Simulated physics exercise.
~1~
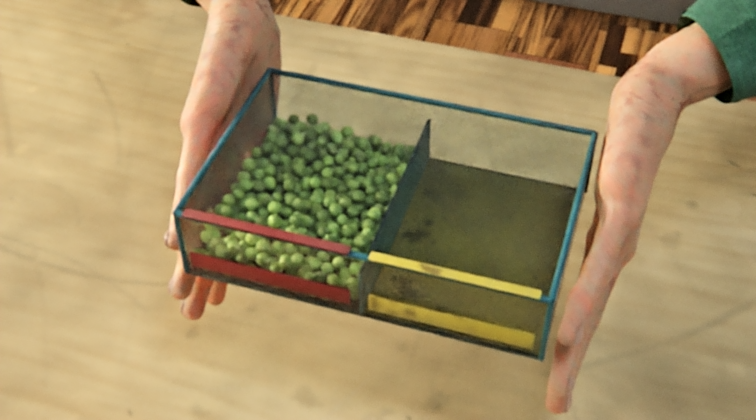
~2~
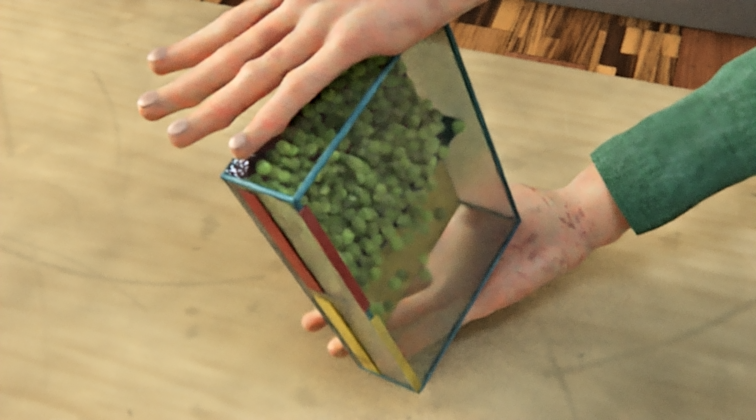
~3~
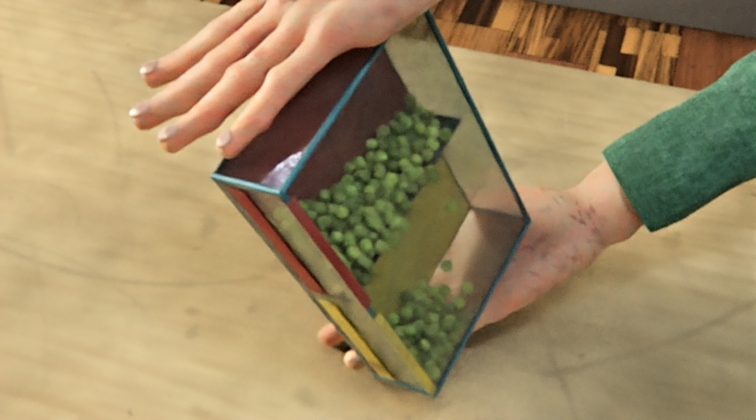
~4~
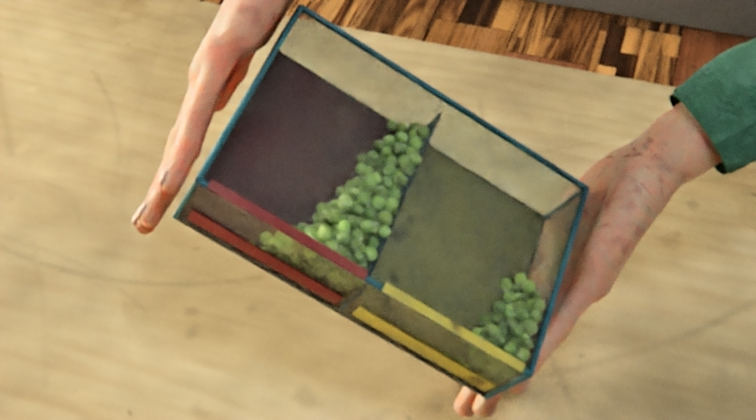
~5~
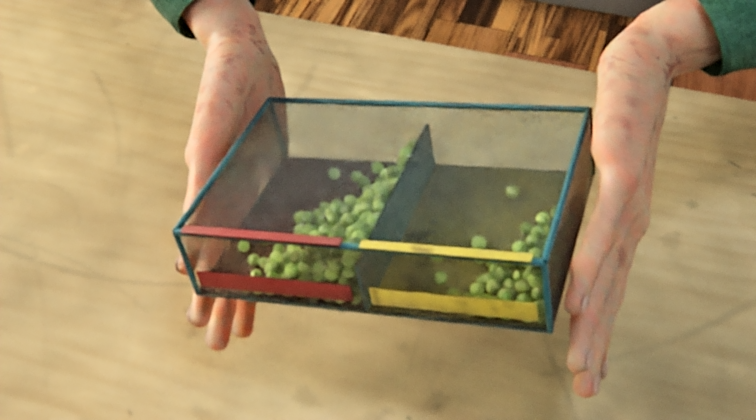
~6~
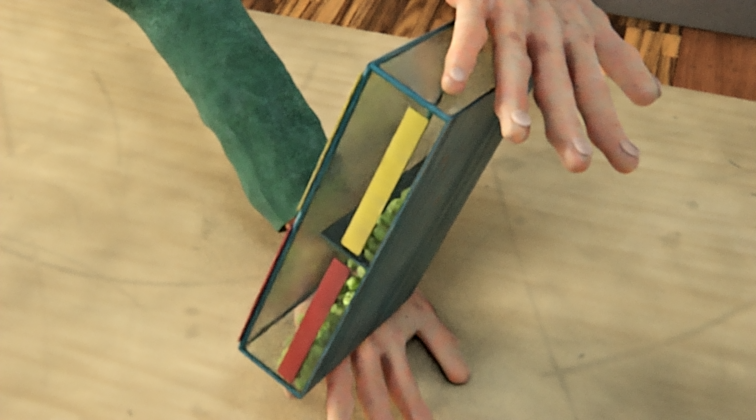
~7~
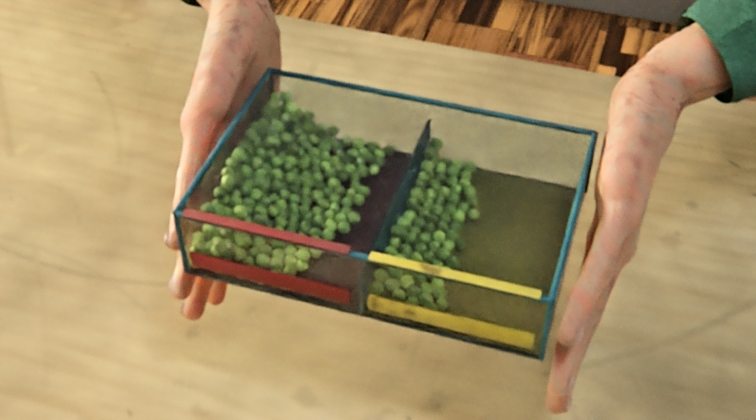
In the video, hands tilt a clear-lidded box of green peas steeply toward its yellow-marked right side, spilling some over the divider, then level it and tilt it steeply the opposite way. It ends level, with most peas in the red-marked left compartment and fewer in the yellow.
